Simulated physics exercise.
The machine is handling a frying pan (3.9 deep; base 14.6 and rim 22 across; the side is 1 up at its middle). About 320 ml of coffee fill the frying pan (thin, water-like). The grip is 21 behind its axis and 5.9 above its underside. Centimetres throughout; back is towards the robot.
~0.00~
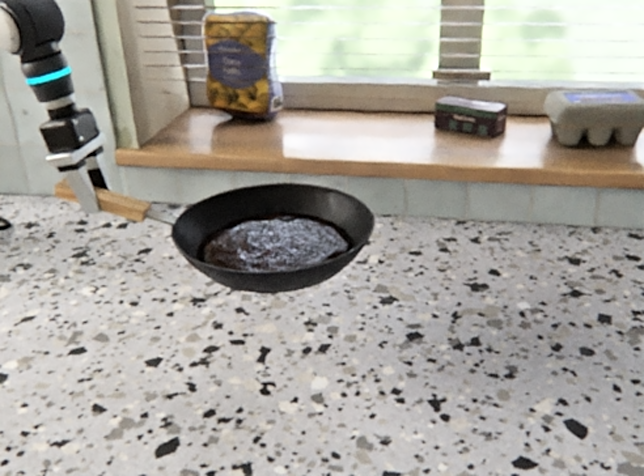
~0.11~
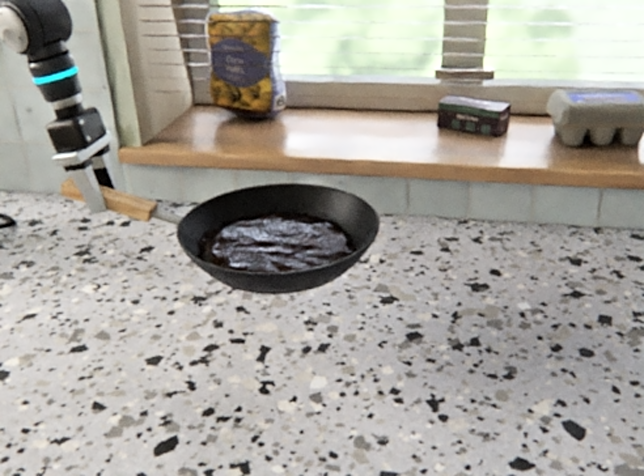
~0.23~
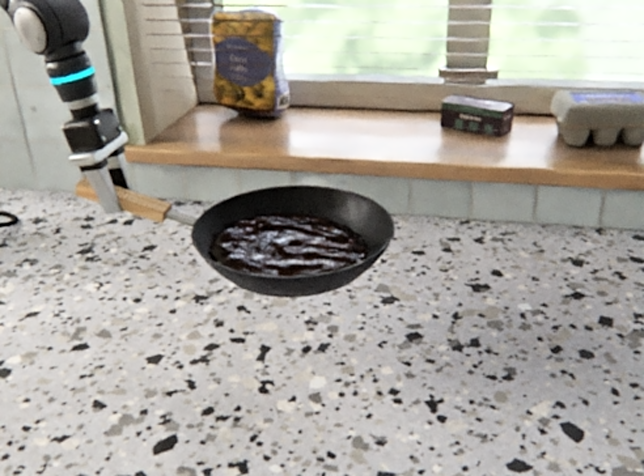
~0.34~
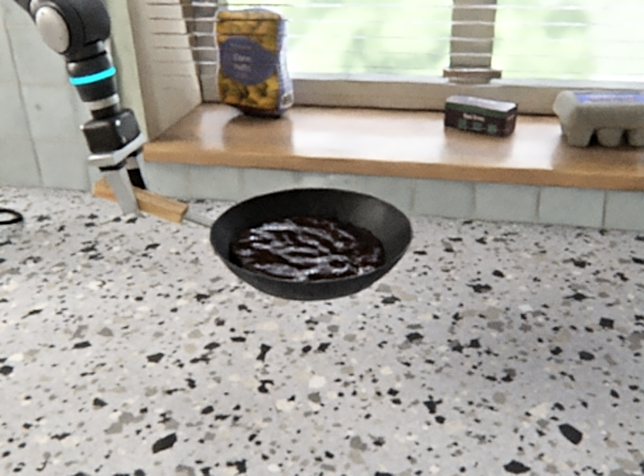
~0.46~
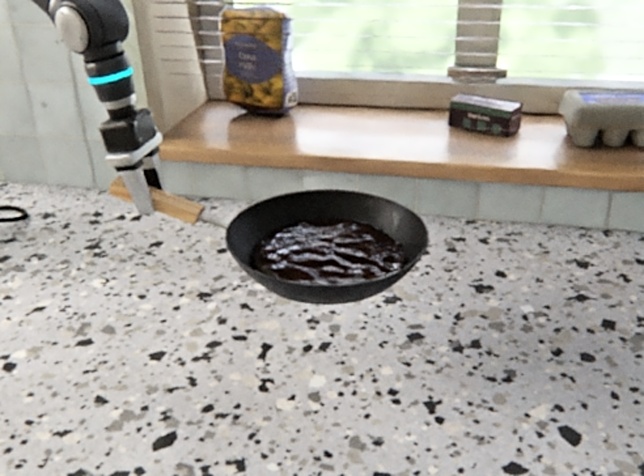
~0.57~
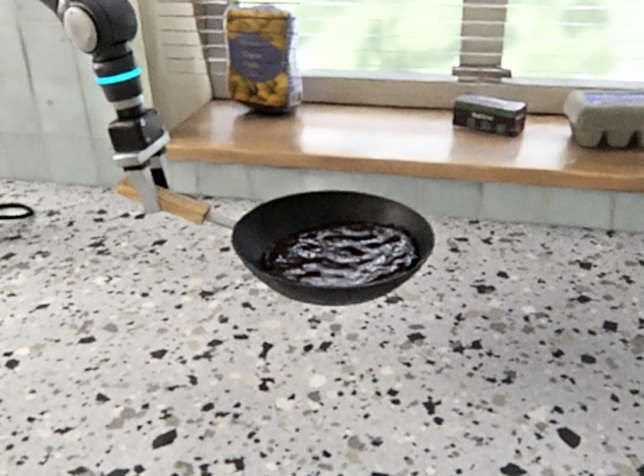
Above a speckled counter, a robot arm moves a pan of rippling dark liquid slightly right.
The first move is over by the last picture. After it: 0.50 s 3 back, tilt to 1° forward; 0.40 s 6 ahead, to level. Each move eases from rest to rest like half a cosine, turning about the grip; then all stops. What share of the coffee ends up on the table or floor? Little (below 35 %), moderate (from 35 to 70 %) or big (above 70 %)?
Answer: Little; below 35 % of the coffee finishes on the table or floor.
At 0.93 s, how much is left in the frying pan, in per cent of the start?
Some 100 per cent.
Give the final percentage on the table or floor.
Some 8 per cent.
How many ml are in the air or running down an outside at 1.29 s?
Some 0 ml.
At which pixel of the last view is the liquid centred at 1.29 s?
Near (300, 245).
After 0.93 s, tilted 1° forward, liquid up to 15 above the table; 315 ml in the frying pan.
After 1.29 s, level, liquid up to 17 above the table; 310 ml in the frying pan.
After 1.67 s, level, liquid up to 19 above the table; 295 ml in the frying pan, 5 ml on the table or floor, 20 ml in the air or running down outside.
After 2.47 s, level, liquid up to 16 above the table; 290 ml in the frying pan, 25 ml on the table or floor.
At rest, 290 ml in the frying pan, 25 ml on the table or floor. That is 8 % on the table or floor.
